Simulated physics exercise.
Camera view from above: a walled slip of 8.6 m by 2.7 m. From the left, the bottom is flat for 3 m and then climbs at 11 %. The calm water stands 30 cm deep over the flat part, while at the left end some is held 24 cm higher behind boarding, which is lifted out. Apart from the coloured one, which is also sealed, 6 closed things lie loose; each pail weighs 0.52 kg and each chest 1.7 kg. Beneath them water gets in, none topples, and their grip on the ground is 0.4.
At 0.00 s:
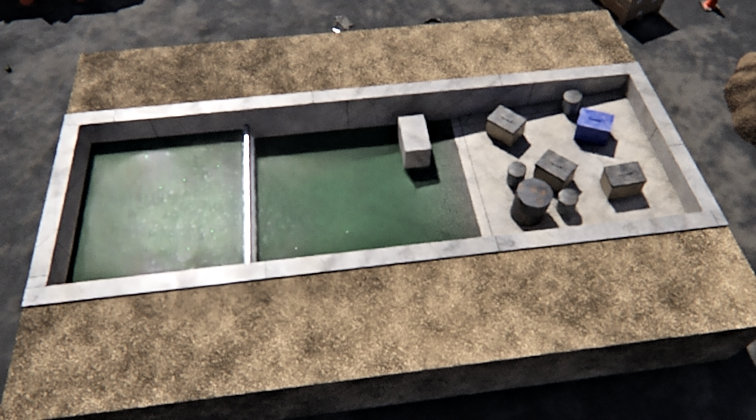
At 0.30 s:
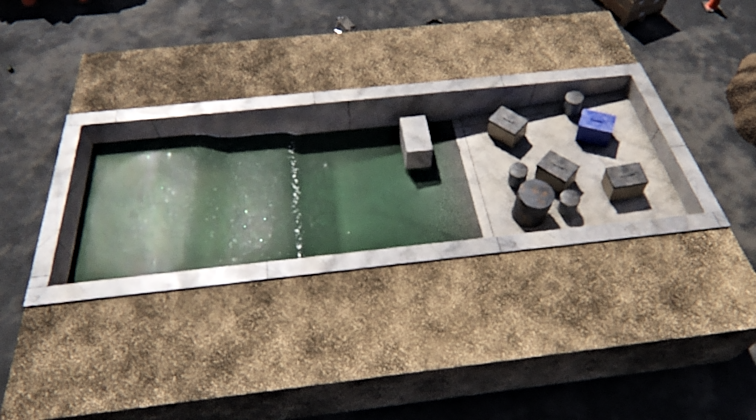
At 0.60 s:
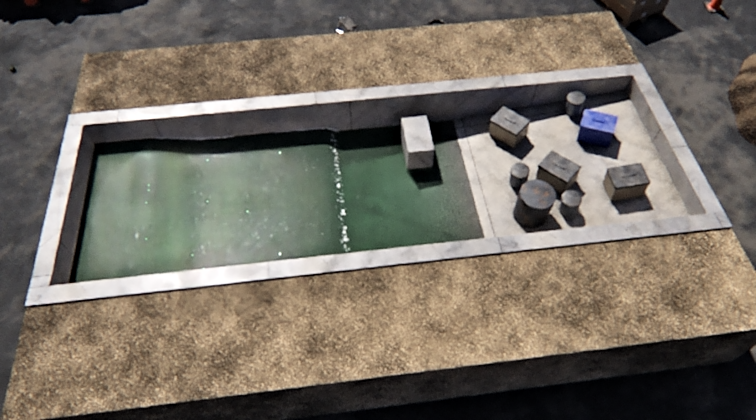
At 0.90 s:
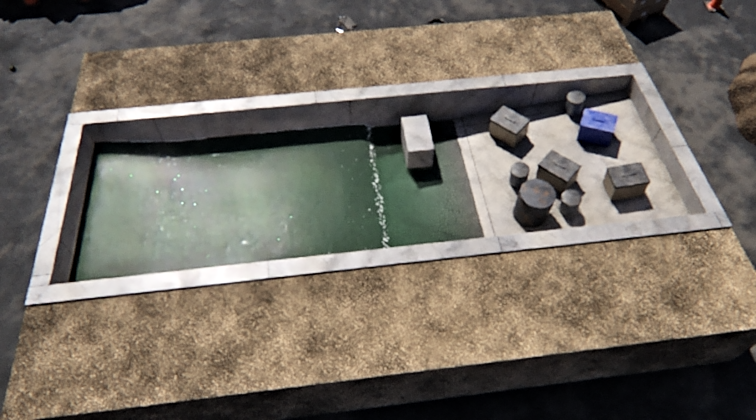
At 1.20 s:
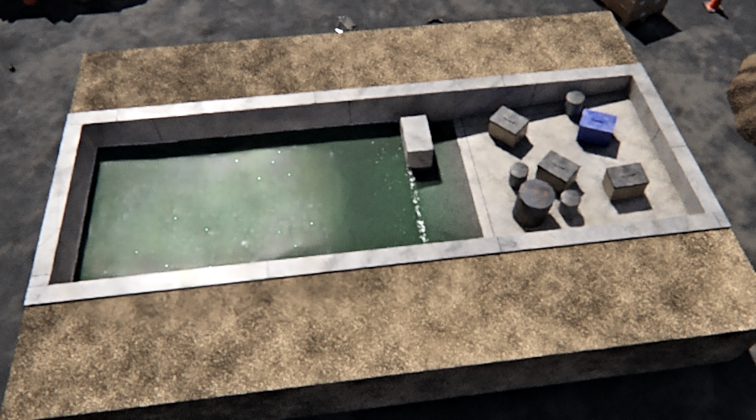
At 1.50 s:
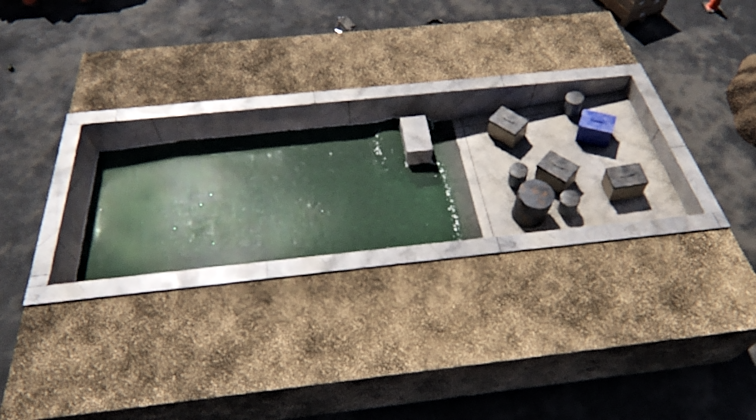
A long rectangular concrete basin set between strips of sandy ground is seen from above by a still camera. Green water fills the left and middle, split by a pale board, with a light block near the far wall, while a blue chest, tan boxes and grey drums sit on the dry right floor. The board disappears and a low, foam-edged wave travels right, passing around the block, while the boxes and drums stay still.
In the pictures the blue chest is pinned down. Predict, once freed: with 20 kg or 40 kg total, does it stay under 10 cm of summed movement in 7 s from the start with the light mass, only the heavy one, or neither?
It passes on the lighter amount.
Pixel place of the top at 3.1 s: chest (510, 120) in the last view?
Around (557, 108).
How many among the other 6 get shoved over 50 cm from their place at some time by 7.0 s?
I get 6.
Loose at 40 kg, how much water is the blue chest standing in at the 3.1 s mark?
Close to 1 cm deep.
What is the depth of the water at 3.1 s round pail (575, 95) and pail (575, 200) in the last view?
Some 0 cm at the first, some 3 cm at the second.
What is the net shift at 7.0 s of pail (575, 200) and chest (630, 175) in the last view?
80 cm, 100 cm.
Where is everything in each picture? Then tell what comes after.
The first picture shows the blue chest at (598, 119) rests on the ground; water covers 14.8 m2; 0 of 7 have shifted.
The second picture shows the blue chest at (600, 120) rests on the ground; water covers 14.8 m2; 0 of 7 have shifted.
The third picture shows the blue chest at (602, 121), on the bottom; water covers 14.8 m2; 0 of 7 have shifted.
The fourth picture shows the blue chest at (602, 120), on the bottom; 14.8 m2 under water; 0 of 7 have shifted.
The fifth picture shows the blue chest at (601, 120) rests on the ground; water covers 14.8 m2; 0 of 7 have shifted.
The sixth picture shows the blue chest at (600, 121) rests on the ground; water covers 14.8 m2; 0 of 7 have shifted.
After 2.1 s the blue chest would be 0 cm from its start with 20 kg and 0 cm from its start with 40 kg; 0 cm of water round it then.
After 3.1 s the blue chest would be 0 cm from its start with 20 kg and 0 cm from its start with 40 kg; 1 cm of water round it then.
After 4.9 s the blue chest would be 0 cm from its start with 20 kg and 0 cm from its start with 40 kg; 5 cm of water round it then.
After 7.0 s the blue chest would be 0 cm from its start with 20 kg and 0 cm from its start with 40 kg; 2 cm of water round it then.
